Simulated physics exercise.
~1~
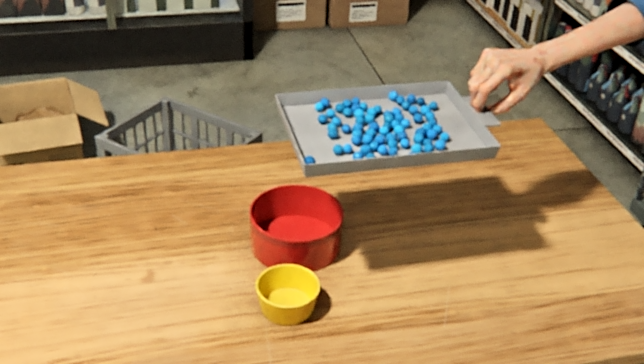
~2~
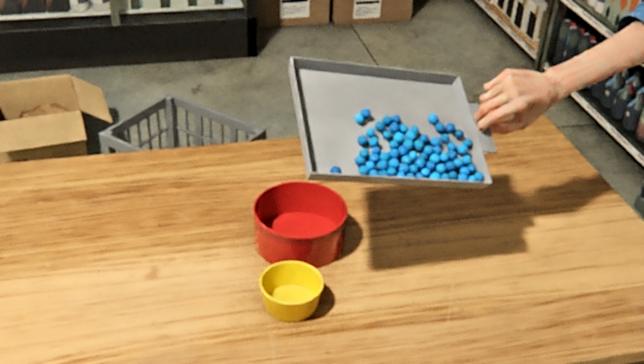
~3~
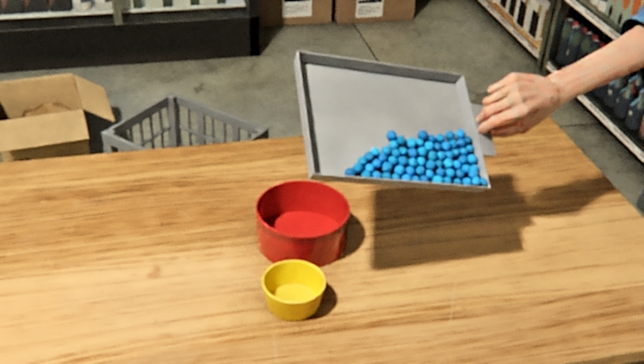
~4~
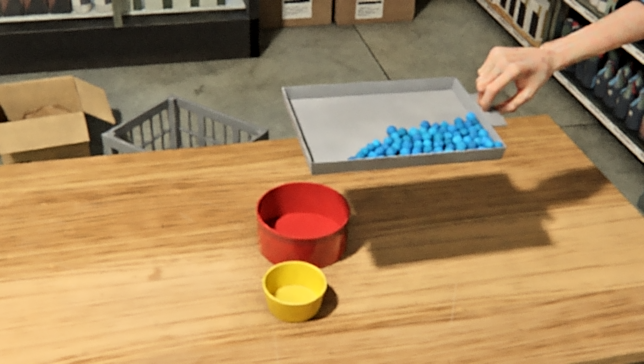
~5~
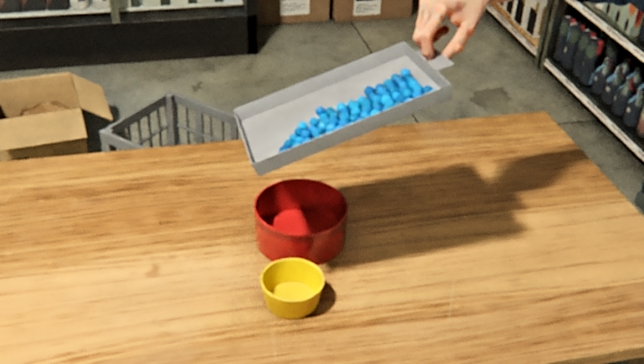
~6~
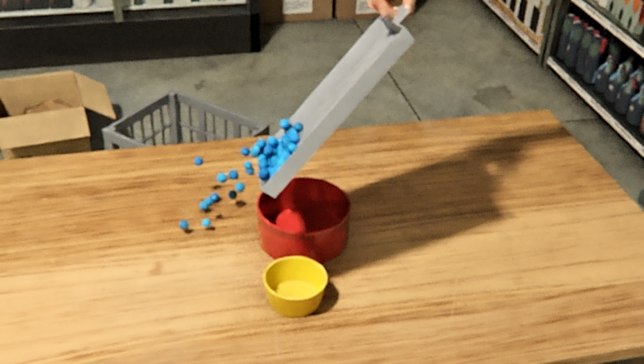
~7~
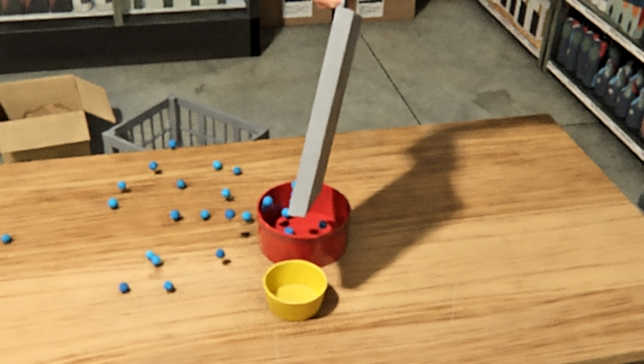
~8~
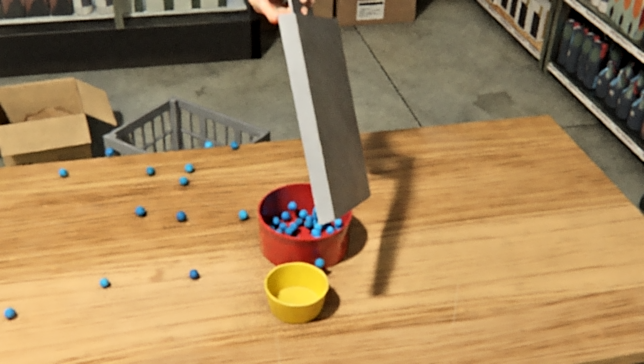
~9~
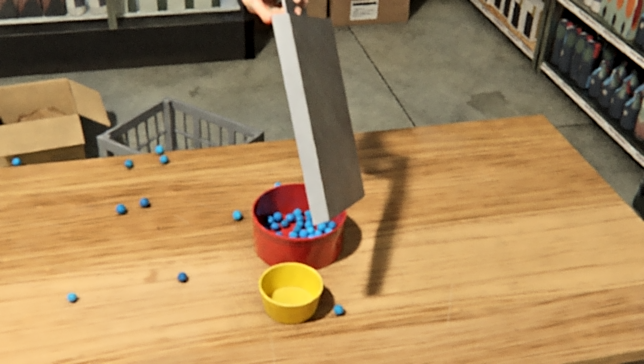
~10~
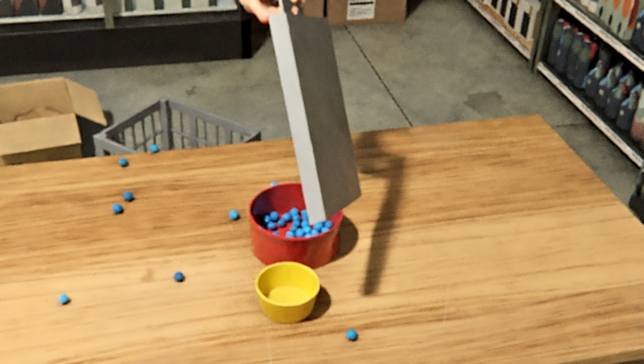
The video shows a hand tilting a gray tray of small blue balls above a wooden table, leveling it, then tipping it steeply leftward over a red pot beside a yellow dish; most balls land in the pot, others scatter, and the yellow dish stays empty.
